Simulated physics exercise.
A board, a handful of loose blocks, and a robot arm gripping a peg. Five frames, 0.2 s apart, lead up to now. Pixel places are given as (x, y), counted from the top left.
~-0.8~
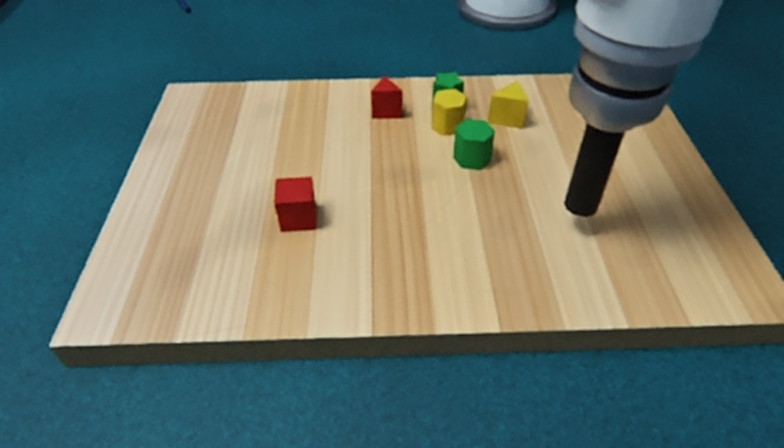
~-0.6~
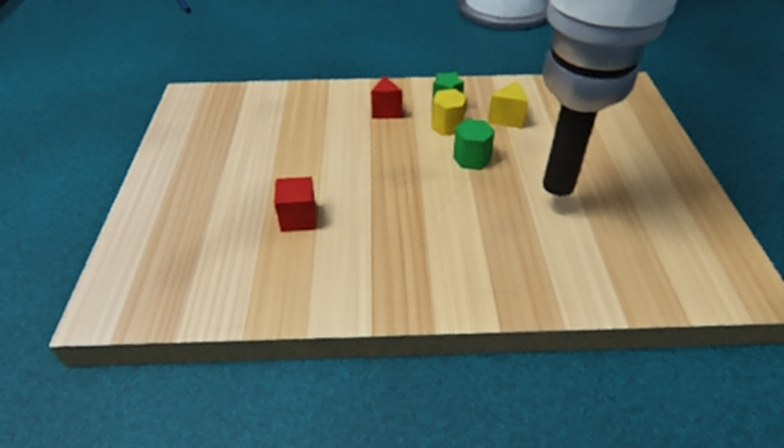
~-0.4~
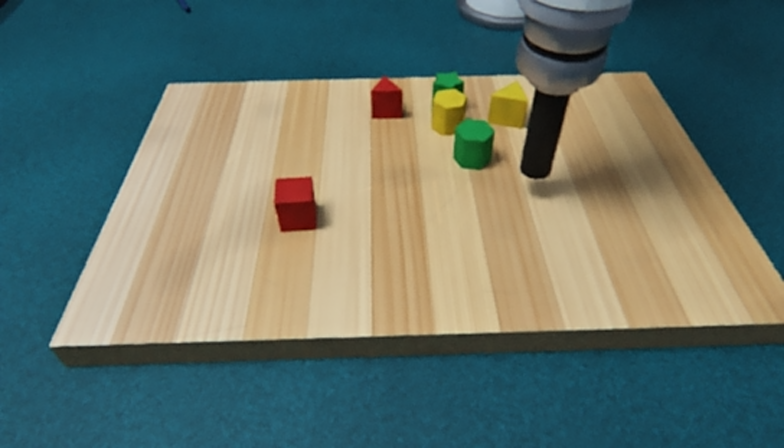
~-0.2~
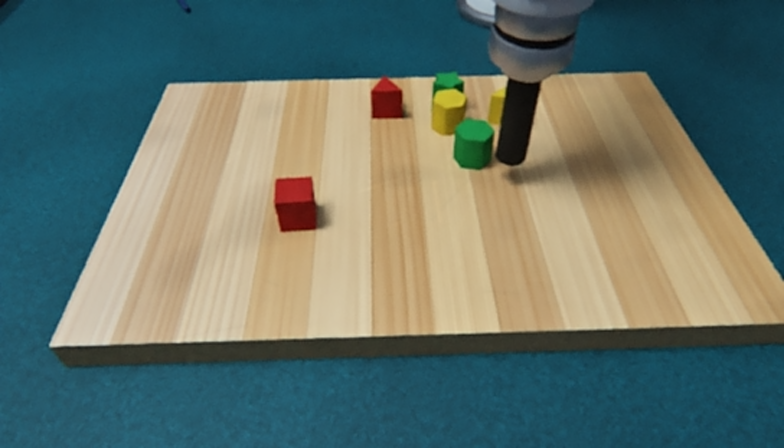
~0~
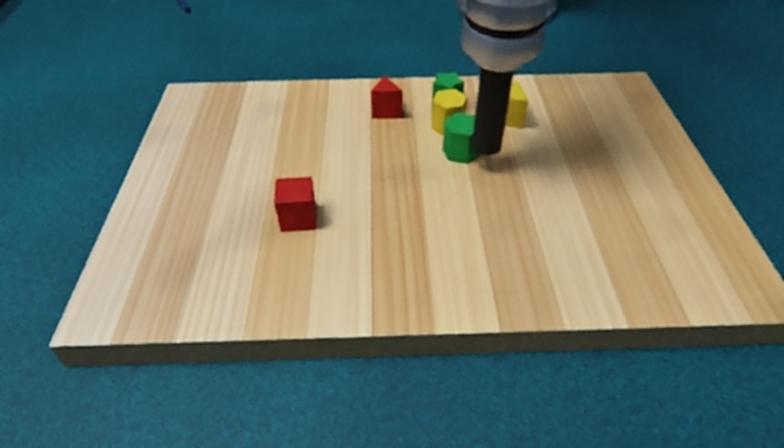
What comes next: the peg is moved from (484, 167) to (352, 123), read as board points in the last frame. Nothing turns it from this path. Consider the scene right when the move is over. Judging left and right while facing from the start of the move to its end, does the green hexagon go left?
No.
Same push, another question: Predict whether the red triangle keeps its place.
It will be nudged away from its spot.
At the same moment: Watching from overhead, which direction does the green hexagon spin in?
That block twists clockwise.
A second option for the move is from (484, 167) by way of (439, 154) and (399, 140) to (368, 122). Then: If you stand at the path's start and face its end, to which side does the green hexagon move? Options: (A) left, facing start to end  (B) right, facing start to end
Correct choice: B.
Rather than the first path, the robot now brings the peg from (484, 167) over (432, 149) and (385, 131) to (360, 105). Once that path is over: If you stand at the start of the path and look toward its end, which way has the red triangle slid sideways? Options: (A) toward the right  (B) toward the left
That would be A.
What follows on the original path. One third of the way, peg (438, 131); yellow hexagon (442, 93), turned 50° clockwise; green hexagon (421, 107), turned 20° clockwise.
Two thirds of the way, peg (392, 117); red triangle (385, 81), turned 40° anticlockwise; yellow hexagon (442, 93), turned 50° clockwise; green hexagon (401, 92), turned 65° clockwise.
At the end, peg (351, 103); red triangle (385, 80), turned 35° anticlockwise; green star unmoved; yellow hexagon (442, 93), turned 50° clockwise; green hexagon (400, 91), turned 70° clockwise.
